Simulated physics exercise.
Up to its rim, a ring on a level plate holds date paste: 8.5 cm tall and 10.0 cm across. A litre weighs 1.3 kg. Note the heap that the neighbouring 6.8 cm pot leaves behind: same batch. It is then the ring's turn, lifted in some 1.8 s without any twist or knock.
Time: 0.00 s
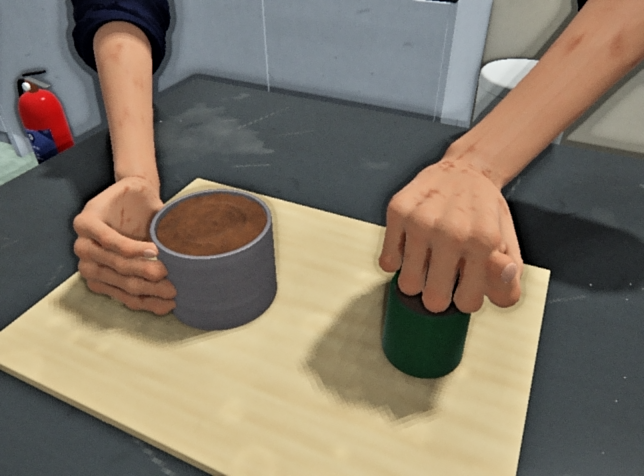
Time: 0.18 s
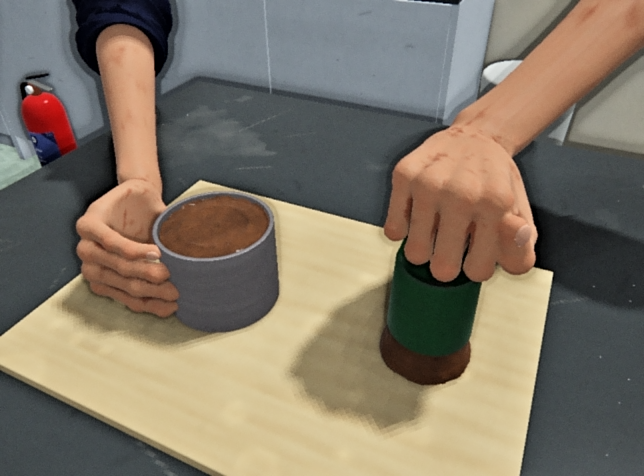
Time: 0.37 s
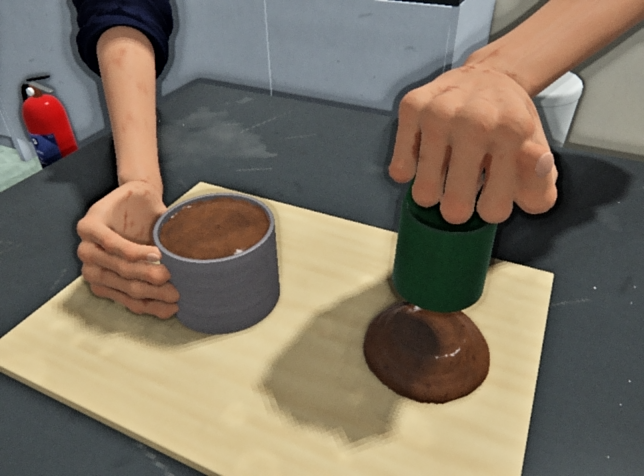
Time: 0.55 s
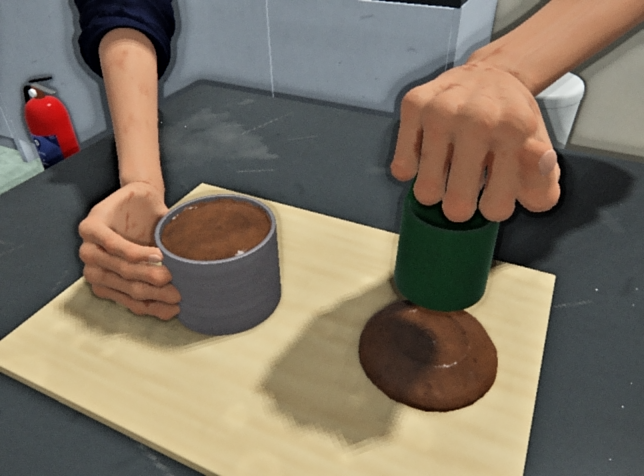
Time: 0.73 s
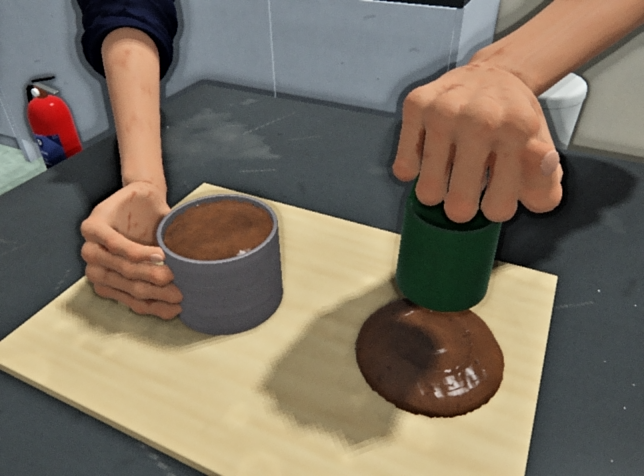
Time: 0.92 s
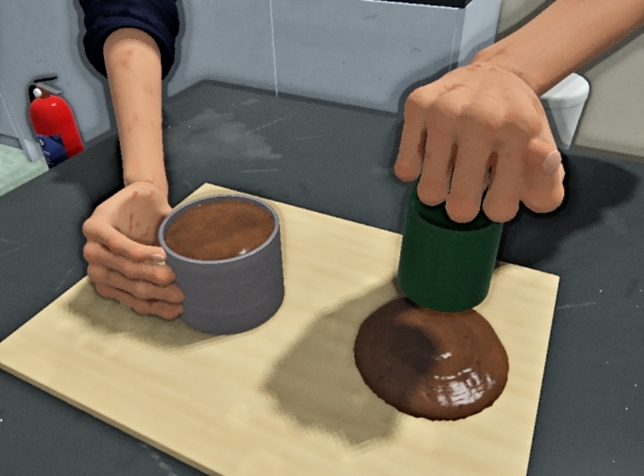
The clip opens with one hand around a gray ring full of brown paste and another gripping a green pot on a pale board. The right hand lifts the pot straight up, uncovering brown paste that slumps into a low, widening mound, while the ring stays put.
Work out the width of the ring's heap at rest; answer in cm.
I'd put it near 24.8 centimetres.
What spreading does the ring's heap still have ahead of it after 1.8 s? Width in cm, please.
4.5 cm.
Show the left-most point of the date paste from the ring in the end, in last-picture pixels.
Roughly at pixel (102, 322).
After 1.4 s, the ring is up 2.2 cm; the date paste has come down 1.4 cm to 7.1 cm and is 15 cm wide.
After 1.8 s, the ring is up 5.2 cm; the date paste has come down 5.3 cm to 3.2 cm and is 20 cm wide.
After 2.3 s, the ring is up 8.9 cm; the date paste has come down 6.0 cm to 2.5 cm and is 23 cm wide.
After 2.8 s, the ring is clear; the date paste has come down 6.1 cm to 2.4 cm and is 24 cm wide.
After 4.4 s, at rest, the ring is clear; the date paste has come down 6.2 cm to 2.3 cm and is 25 cm wide.
